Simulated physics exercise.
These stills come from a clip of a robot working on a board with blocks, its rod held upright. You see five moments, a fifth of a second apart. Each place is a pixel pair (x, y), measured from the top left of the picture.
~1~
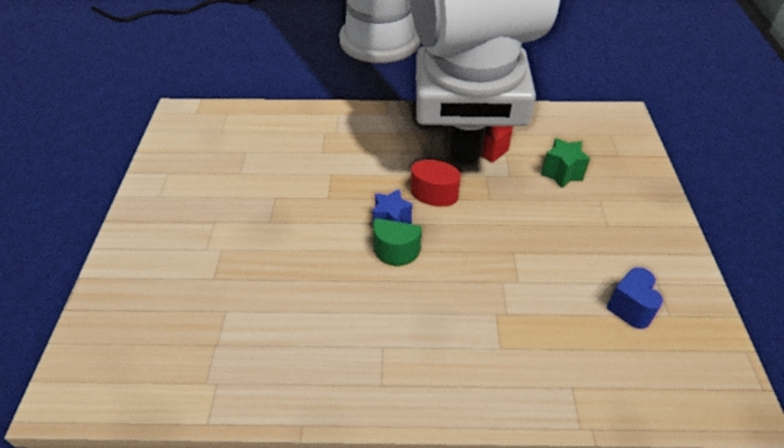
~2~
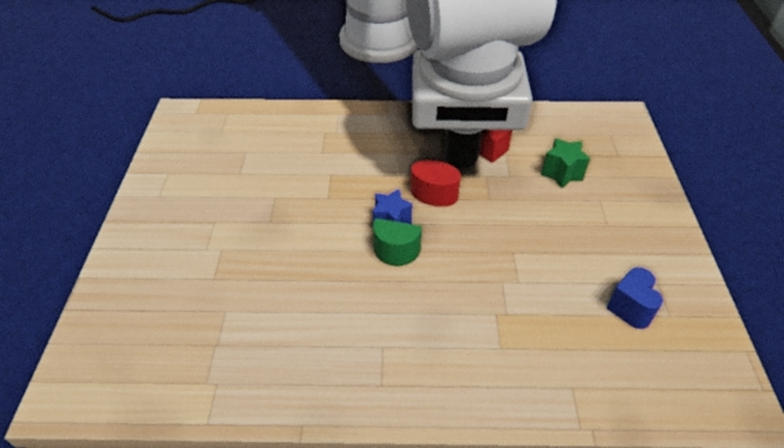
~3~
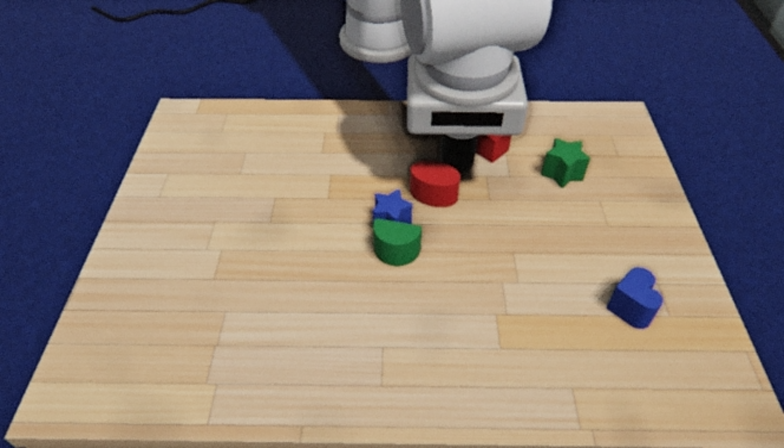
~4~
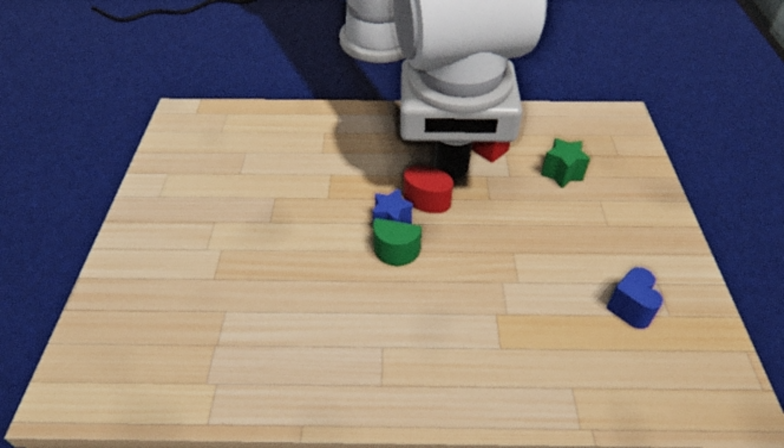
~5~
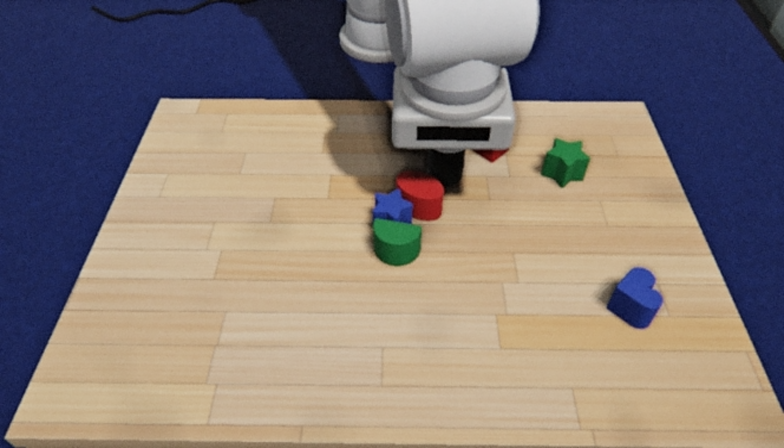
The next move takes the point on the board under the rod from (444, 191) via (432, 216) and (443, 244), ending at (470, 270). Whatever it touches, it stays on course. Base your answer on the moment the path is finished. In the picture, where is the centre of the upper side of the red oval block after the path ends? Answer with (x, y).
It will end up at (397, 206).
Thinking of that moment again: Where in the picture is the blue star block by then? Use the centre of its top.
I'd expect the centre of its top face to be at (363, 212).
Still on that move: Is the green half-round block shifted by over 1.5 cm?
No, it doesn't check out.
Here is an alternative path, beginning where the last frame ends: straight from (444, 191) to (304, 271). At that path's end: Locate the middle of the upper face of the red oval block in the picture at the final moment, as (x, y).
The middle of its top is at (267, 269).
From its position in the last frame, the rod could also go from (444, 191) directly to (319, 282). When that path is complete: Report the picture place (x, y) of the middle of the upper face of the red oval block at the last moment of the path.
The point I'd pick in the picture is (275, 259).
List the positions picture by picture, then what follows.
In the first picture, rod's lower end (464, 154); blue star block (391, 202); green half-round block (396, 231); red oval block (436, 171); red heart partly hidden.
In the second picture, rod (461, 158); blocks still.
In the third picture, rod (457, 162); blocks still.
In the fourth picture, rod (451, 168); red oval block (429, 177).
In the fifth picture, rod (445, 176); blue star block (391, 202); green half-round block (396, 231); red oval block (420, 184); red heart hidden.
On the path given first. One third of the way, rod (433, 202); blue star block (367, 211), turned 15° clockwise; green half-round block (392, 234), turned 20° anticlockwise; red oval block (400, 204), turned 40° clockwise.
Two thirds of the way, rod (445, 230); blue star block (363, 212), turned 20° clockwise; green half-round block (393, 235), turned 15° anticlockwise; red oval block (397, 206), turned 45° clockwise.
At the end, rod (473, 256); blue star block (363, 212), turned 20° clockwise; green half-round block (393, 235), turned 15° anticlockwise; red oval block (397, 206), turned 45° clockwise; red heart still.
